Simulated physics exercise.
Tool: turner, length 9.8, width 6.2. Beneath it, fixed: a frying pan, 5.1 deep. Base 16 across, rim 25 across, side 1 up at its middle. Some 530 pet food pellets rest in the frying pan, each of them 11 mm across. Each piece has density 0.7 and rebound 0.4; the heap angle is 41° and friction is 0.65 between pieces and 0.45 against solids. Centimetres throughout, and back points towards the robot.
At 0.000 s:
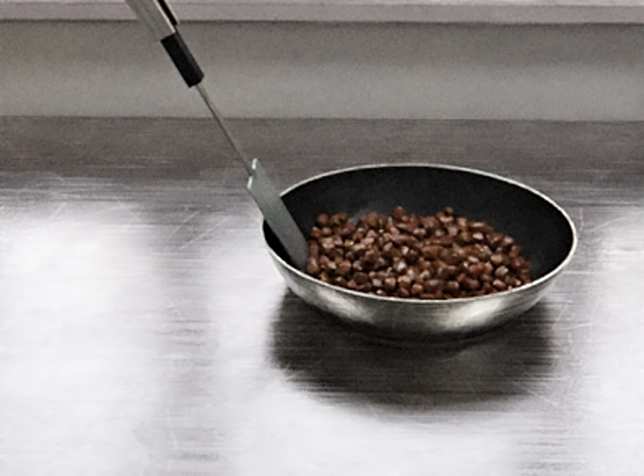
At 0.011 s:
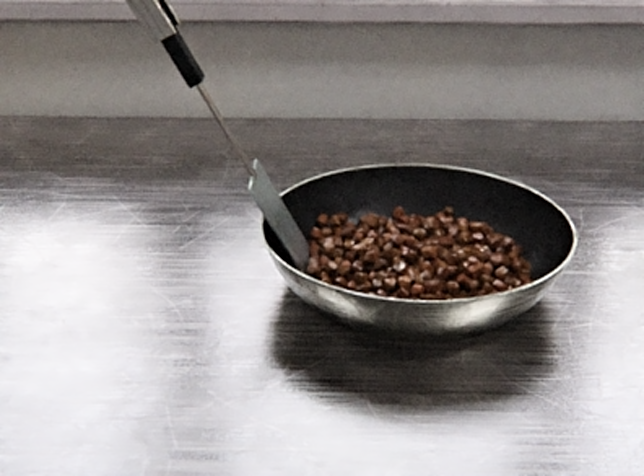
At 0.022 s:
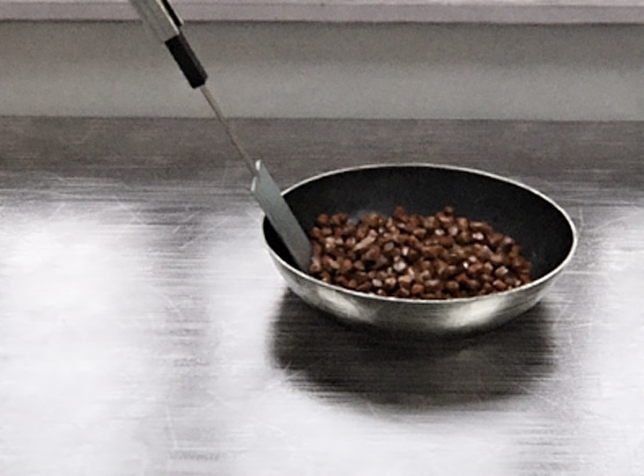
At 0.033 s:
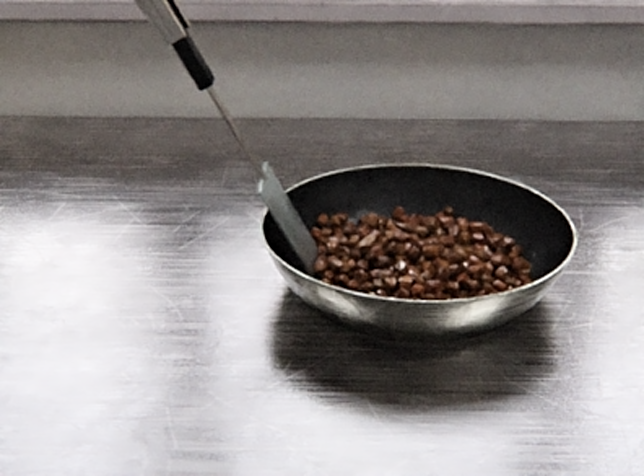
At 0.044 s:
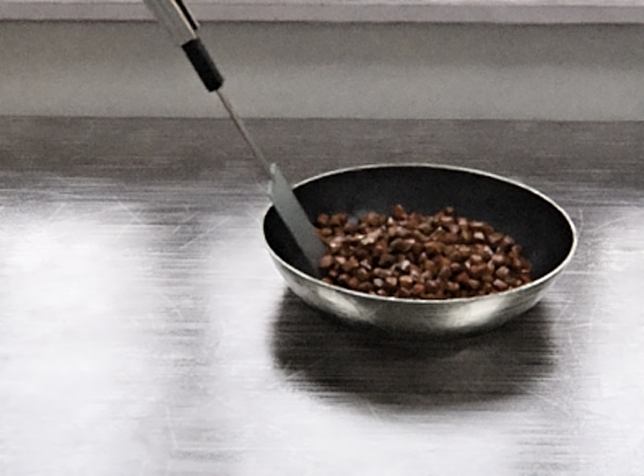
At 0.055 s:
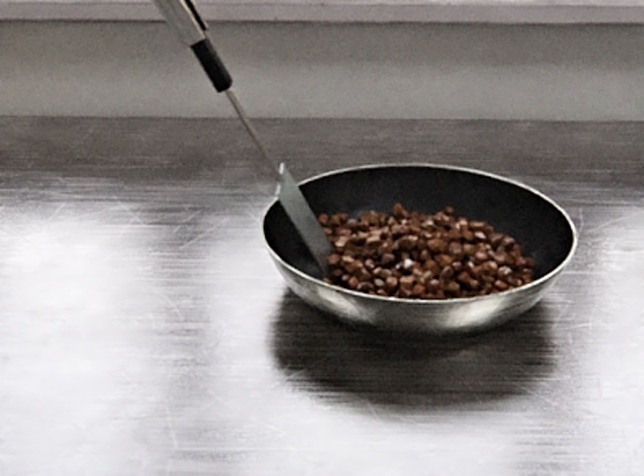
On a shiny metal counter, a turner resting at the left side of a frying pan full of small brown pellets slid slightly to the right, barely nudging the heap, while the pan stayed still.
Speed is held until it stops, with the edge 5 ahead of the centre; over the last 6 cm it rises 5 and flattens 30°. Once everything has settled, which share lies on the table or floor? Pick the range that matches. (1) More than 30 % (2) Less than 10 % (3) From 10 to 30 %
Option 2: Less than 10 %.
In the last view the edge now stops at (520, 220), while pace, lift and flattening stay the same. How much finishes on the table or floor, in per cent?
I'd put it near 10 per cent.
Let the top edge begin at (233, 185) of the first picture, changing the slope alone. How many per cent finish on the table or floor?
0 percent or so.
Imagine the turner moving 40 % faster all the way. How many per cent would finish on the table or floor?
About 5 in a hundred.
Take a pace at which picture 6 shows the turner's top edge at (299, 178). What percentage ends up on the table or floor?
Estimate: Close to 5 %.
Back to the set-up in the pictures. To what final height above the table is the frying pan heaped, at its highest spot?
5.5 cm.
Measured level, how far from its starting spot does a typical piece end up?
The figure is about 3 cm.
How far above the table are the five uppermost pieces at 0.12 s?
Estimated height above table: Approx. 4 cm.
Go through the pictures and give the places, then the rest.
The first picture shows turner top edge at (252, 173), sloping 62°; upper third of the load around (414, 256), from x 310 to 530, top at y 210; 530 in the frying pan.
The second picture shows turner top edge at (253, 173), sloping 62°; upper third of the load around (414, 256), from x 315 to 530, top at y 210.
The third picture shows turner top edge at (256, 174), sloping 62°; upper third of the load around (413, 256), from x 315 to 530, top at y 210.
The fourth picture shows turner top edge at (262, 176), sloping 62°; upper third of the load around (415, 256), from x 315 to 530, top at y 210.
The fifth picture shows turner top edge at (271, 178), sloping 62°; upper third of the load around (412, 253), from x 315 to 530, top at y 210.
The sixth picture shows turner top edge at (280, 178), sloping 62°; upper third of the load around (415, 251), from x 315 to 530, top at y 210; 530 in the frying pan.
After 0.12 s, sloping 62°, highest piece 5 above the table; 530 in the frying pan.
After 0.18 s, sloping 49°, highest piece 5 above the table; 530 in the frying pan.
After 0.42 s, sloping 32°, highest piece 5 above the table; 529 in the frying pan, 1 on the table or floor.
After 1.47 s, sloping 32°, highest piece 5 above the table; 529 in the frying pan, 1 on the table or floor.
At rest, 529 in the frying pan, 1 on the table or floor. That is 0 % on the table or floor.
